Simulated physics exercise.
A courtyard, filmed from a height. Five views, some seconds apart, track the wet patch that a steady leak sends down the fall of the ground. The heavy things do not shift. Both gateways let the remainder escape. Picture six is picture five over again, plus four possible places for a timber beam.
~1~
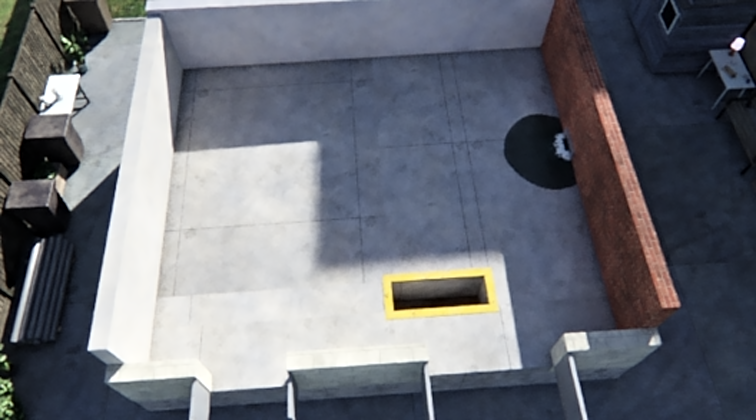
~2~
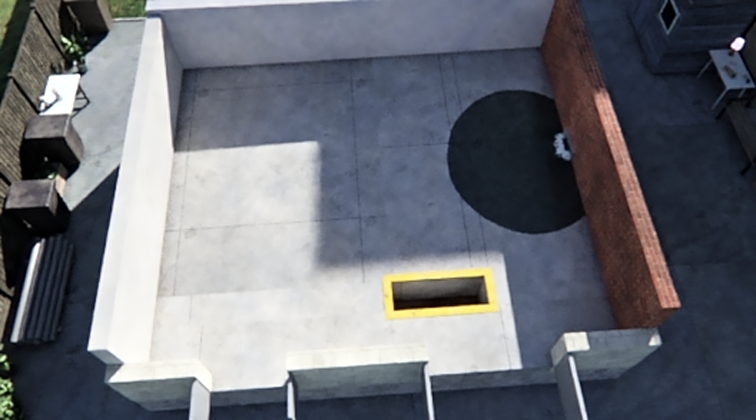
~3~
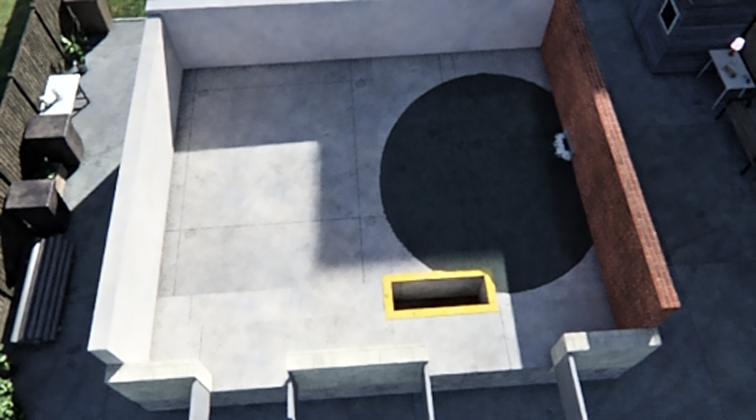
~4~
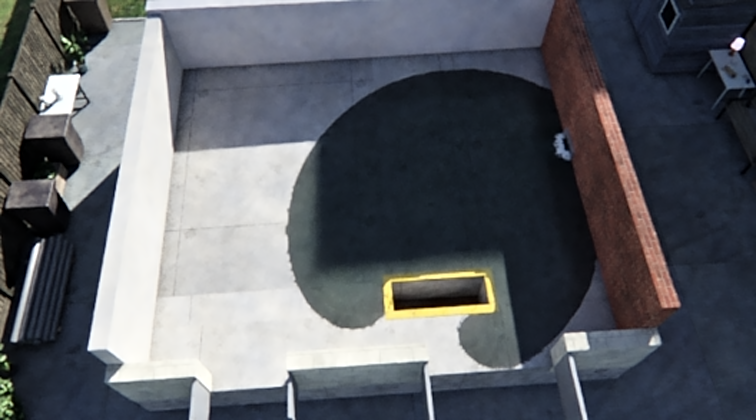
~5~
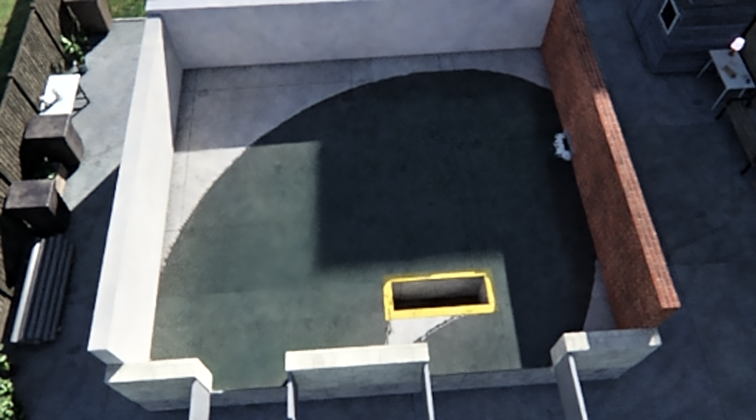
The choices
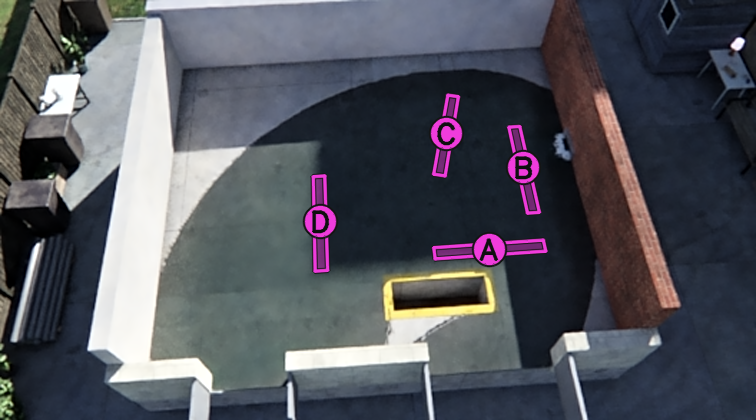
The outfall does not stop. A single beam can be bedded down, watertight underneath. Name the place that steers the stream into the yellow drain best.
C works best here.
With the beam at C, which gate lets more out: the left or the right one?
The left gate.
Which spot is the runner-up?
It is D.
On the marked copy, A from (434, 253) to (544, 245); B from (533, 212) to (514, 126); C from (439, 175) to (453, 95); D from (321, 270) to (319, 176).
With A, about 5 % of the stream runs into the yellow drain, about 93 % out by the gates.
With B, about 9 % of the stream runs into the yellow drain, about 89 % out by the gates.
With C, about 53 % of the stream runs into the yellow drain, about 46 % out by the gates.
With D, about 32 % of the stream runs into the yellow drain, about 67 % out by the gates.
